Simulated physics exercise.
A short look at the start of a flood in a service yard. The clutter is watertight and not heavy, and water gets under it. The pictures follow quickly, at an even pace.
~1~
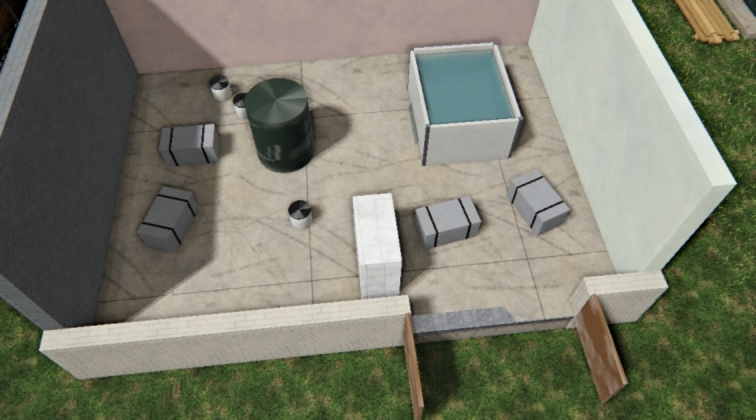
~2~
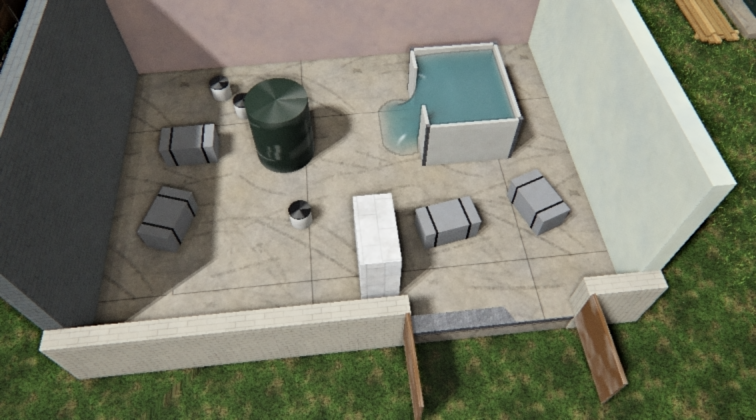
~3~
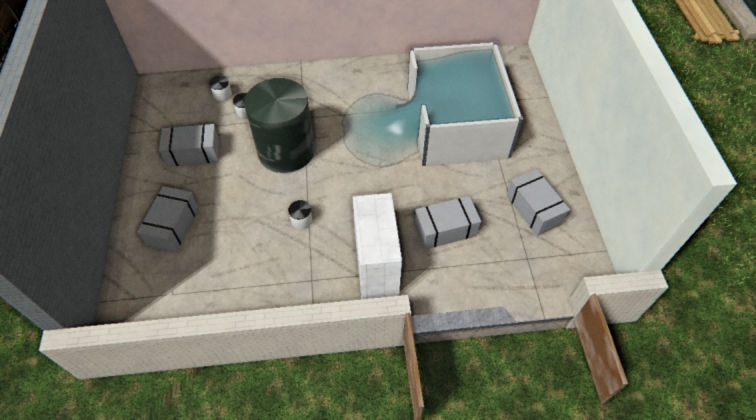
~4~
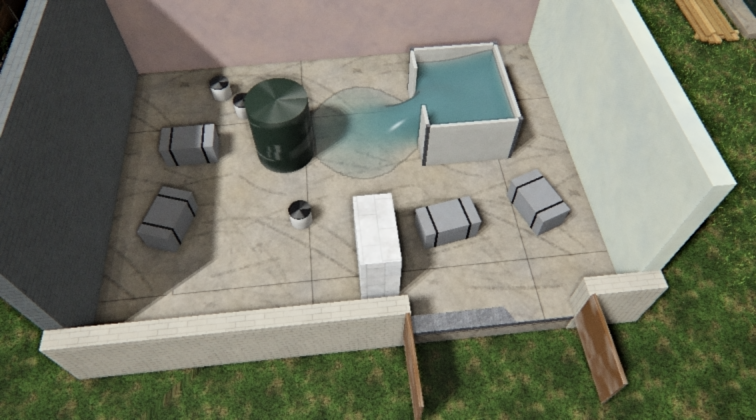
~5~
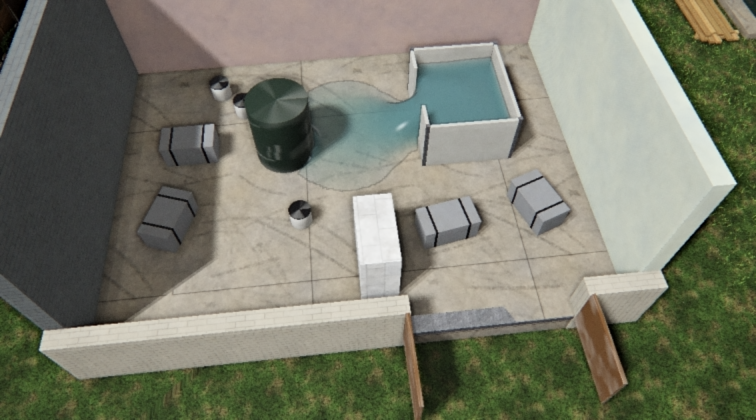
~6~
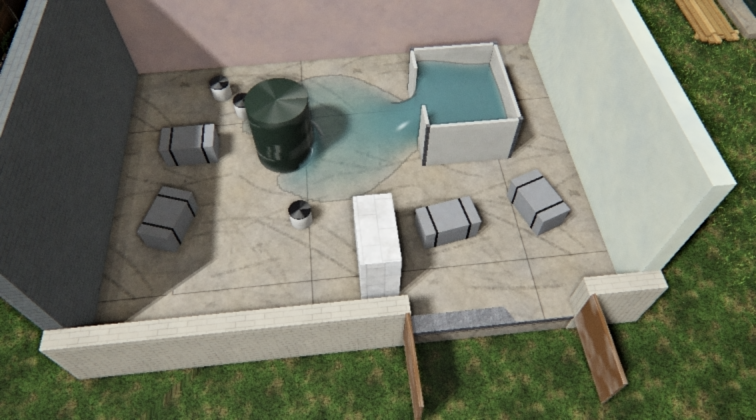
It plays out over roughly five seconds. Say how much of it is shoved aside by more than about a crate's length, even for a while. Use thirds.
That comes to two thirds or above.
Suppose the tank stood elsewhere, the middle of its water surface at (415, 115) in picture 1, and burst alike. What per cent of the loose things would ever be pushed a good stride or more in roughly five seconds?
Near 60 in a hundred.
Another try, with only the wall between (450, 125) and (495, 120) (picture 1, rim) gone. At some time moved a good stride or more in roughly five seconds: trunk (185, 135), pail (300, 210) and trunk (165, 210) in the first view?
In that order: Never so far, less than that, short of that.
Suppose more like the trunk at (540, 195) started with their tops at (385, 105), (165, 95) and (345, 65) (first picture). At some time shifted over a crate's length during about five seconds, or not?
In that order: Moved that far, yes, shifted that much.
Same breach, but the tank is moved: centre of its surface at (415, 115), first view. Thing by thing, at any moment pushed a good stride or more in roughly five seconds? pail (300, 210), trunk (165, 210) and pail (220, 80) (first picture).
As listed: Yes, swept aside, moved that far.
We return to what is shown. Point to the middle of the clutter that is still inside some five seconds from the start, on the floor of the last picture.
Close to (293, 225).
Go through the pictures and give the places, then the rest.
The first picture shows a pail at (243, 100), on the bottom; a trunk at (540, 194), on the bottom; 0 of 7 have shifted.
The second picture shows a pail at (243, 100) rests on the ground; a trunk at (540, 194), on the bottom; 0 of 7 have shifted.
The third picture shows a pail at (243, 100), on the bottom; a trunk at (540, 194), on the bottom; 0 of 7 have shifted.
The fourth picture shows a pail at (243, 100) rests on the ground; a trunk at (540, 194), on the bottom; 0 of 7 have shifted.
The fifth picture shows a pail at (243, 100) rests on the ground; a trunk at (540, 194), on the bottom; 0 of 7 have shifted.
The sixth picture shows a pail at (243, 100) rests on the ground; a trunk at (540, 194) rests on the ground; 0 of 7 have shifted.
A moment on, 1 of 7 are well off their spots; 0 afloat.
Next, 3 of 7 are well off their spots; 3 afloat.
Later, 3 of 7 are well off their spots; 4 afloat.
In the end, 5 of 7 are well off their spots, and 5 have been at some point; 5 afloat.
